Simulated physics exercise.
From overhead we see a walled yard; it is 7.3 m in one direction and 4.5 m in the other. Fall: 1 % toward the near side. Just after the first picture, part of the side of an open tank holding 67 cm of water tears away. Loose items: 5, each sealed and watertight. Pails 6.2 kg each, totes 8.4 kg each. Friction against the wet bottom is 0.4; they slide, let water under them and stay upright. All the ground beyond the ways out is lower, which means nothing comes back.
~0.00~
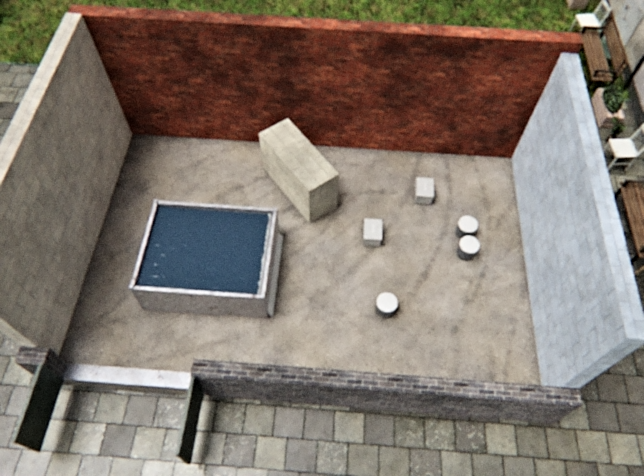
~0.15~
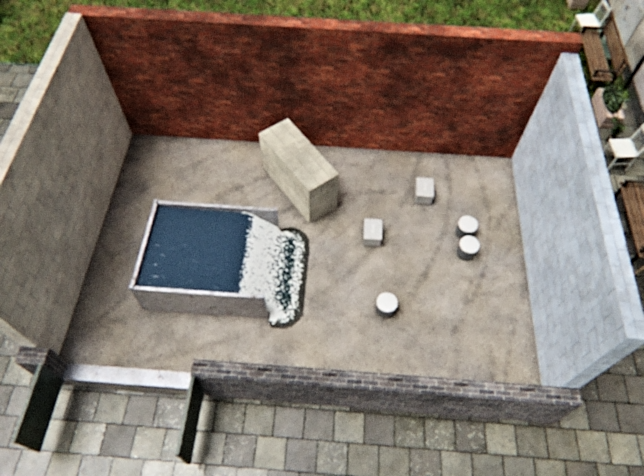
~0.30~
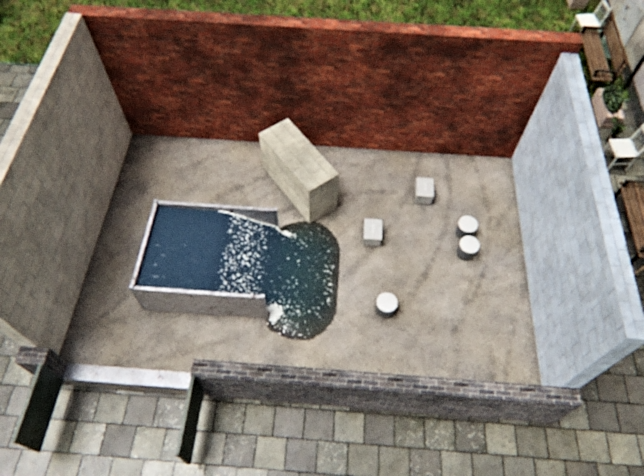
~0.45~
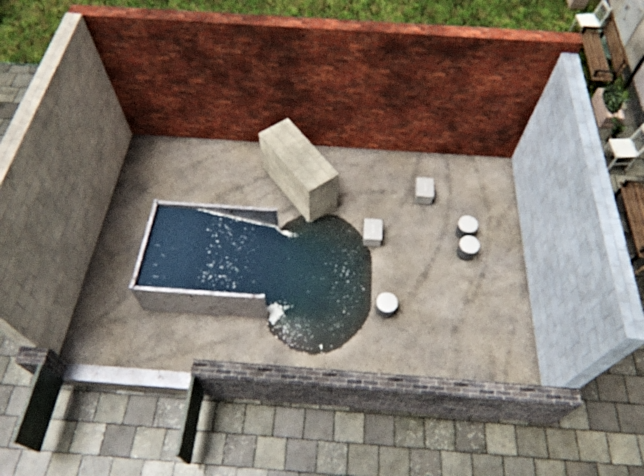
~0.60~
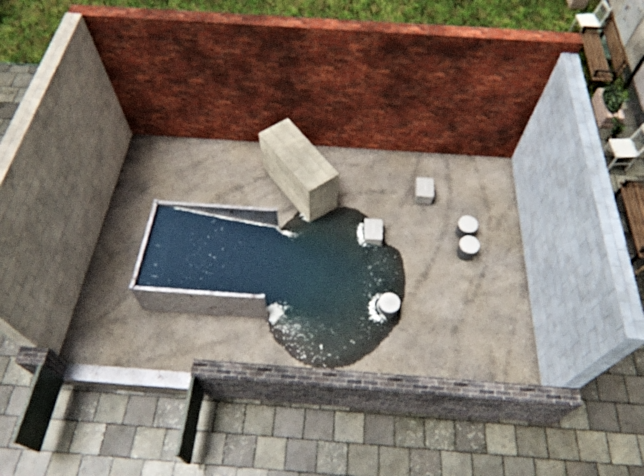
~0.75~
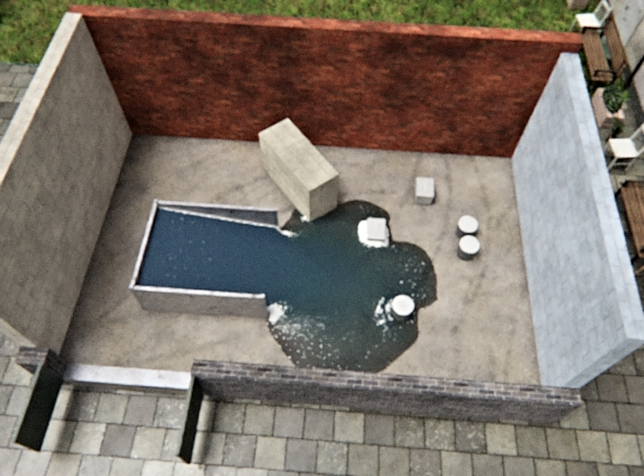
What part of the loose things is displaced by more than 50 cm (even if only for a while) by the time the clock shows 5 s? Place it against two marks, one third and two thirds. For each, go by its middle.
A large share, two thirds or beyond.
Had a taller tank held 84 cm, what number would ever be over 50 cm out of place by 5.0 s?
You'd get 5 in that case.
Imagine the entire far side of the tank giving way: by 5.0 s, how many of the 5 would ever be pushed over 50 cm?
The answer then is 1.
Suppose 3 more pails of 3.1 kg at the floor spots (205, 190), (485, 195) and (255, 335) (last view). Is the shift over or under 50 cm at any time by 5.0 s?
In the order asked: Below the mark; above the mark; below the mark.
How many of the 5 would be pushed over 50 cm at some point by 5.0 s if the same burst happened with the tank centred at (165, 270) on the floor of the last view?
The count would be 5.
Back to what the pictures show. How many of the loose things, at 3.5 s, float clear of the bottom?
The count is 5.
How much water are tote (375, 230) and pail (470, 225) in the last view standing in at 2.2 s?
I'd estimate 10 cm for the first and 12 cm for the second.
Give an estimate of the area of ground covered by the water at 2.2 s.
Somewhere about 20 m2, give or take.
After 1.1 s 2 of 5 are over 50 cm from their spots; 0 afloat.
After 2.2 s 5 of 5 are over 50 cm from their spots; 4 afloat.
After 3.5 s 5 of 5 are over 50 cm from their spots; 5 afloat.
After 5.0 s 5 of 5 are over 50 cm from their spots, and 5 have been at some point; 4 afloat.
